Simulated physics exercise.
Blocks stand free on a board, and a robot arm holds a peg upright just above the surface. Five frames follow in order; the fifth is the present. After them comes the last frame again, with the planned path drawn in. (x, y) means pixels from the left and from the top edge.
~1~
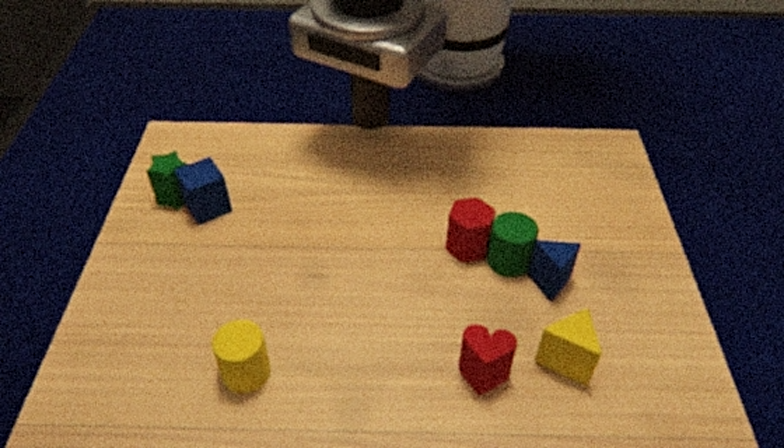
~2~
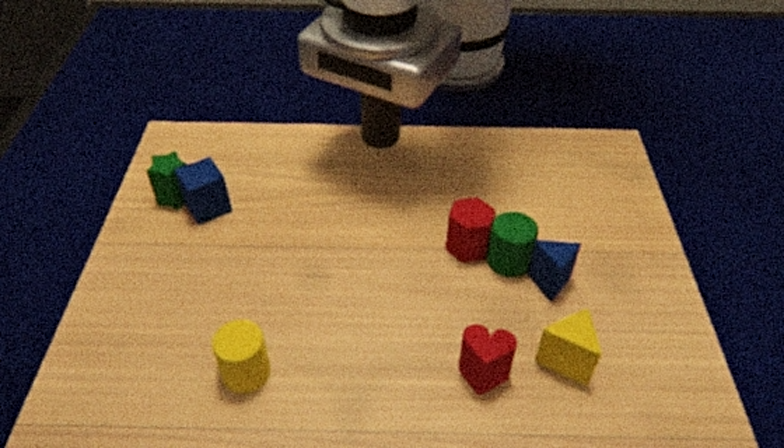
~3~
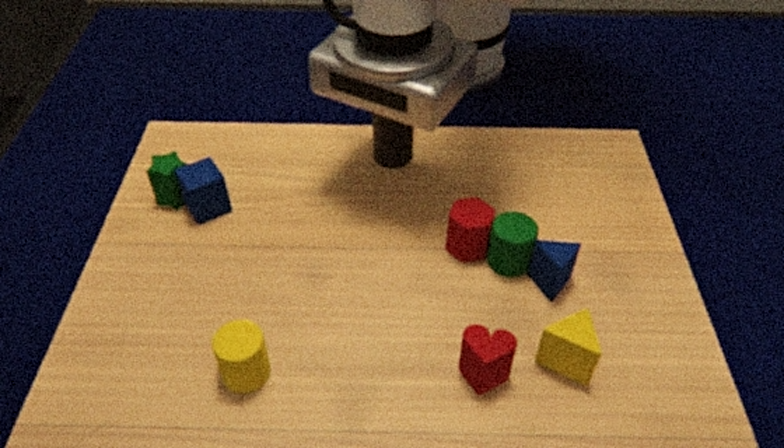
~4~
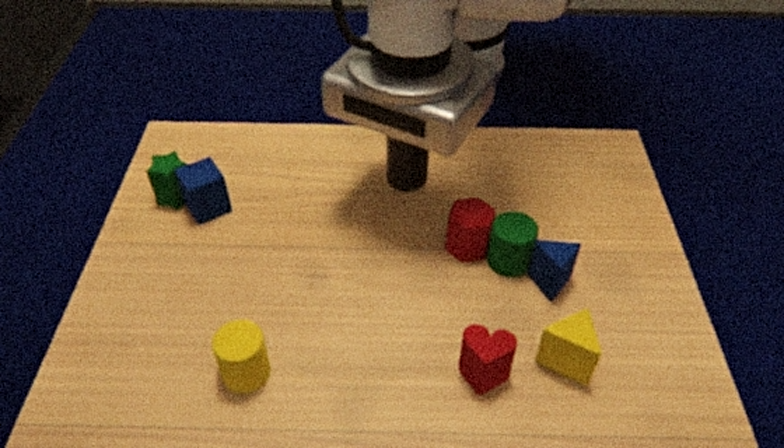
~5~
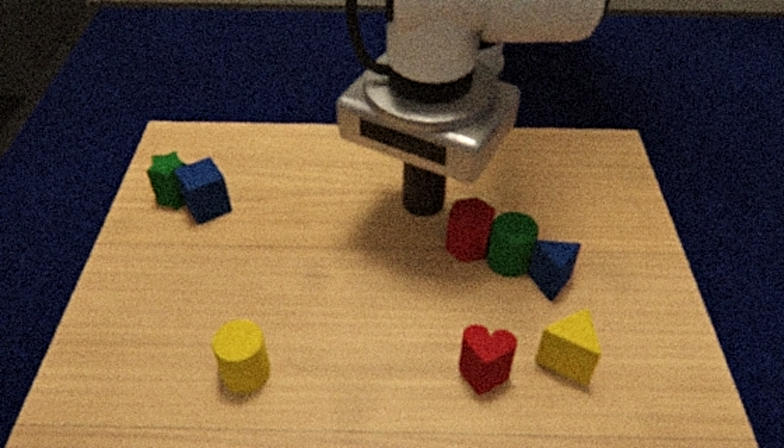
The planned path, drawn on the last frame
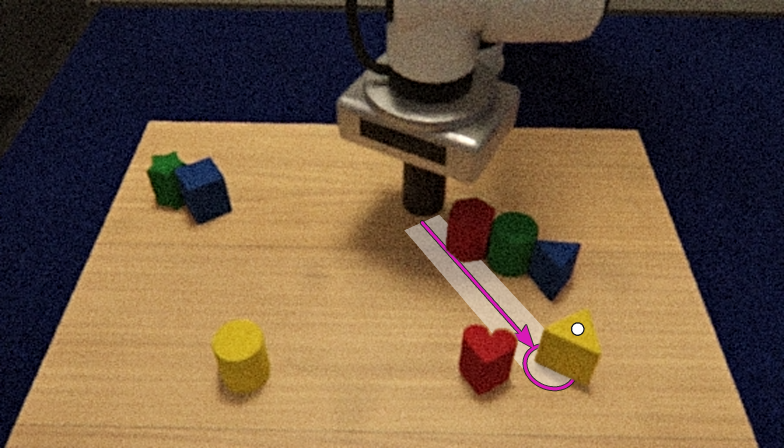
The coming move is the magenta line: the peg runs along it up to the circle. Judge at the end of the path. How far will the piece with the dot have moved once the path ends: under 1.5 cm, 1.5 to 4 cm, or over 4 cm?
My prediction: Between 1.5 and 4 cm.
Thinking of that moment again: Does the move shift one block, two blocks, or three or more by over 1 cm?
Expect three or more.
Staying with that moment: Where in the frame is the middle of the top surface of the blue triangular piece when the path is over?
Just about (605, 263).
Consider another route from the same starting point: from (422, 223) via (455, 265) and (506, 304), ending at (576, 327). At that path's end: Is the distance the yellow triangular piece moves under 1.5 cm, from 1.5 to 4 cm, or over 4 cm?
Band: Under 1.5 cm.
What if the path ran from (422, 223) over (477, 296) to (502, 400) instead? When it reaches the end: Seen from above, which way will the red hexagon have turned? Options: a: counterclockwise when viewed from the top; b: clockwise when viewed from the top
That would be a.
The line goes in a line from (422, 223) to (550, 366); the dot is on the yellow triangular piece.
What follows on the original path. One third of the way, peg (464, 246); red hexagon (512, 239), turned 20° anticlockwise; green round block (558, 238); blue triangular piece (592, 262), turned 45° clockwise.
Two thirds of the way, peg (506, 293); red hexagon (543, 255), turned 50° anticlockwise; green round block (579, 239); blue triangular piece (605, 263), turned 90° clockwise.
At the end, peg (557, 347); red hexagon (542, 255), turned 50° anticlockwise; green round block (579, 239); blue triangular piece (605, 263), turned 90° clockwise; yellow triangular piece (607, 350), turned 50° anticlockwise.
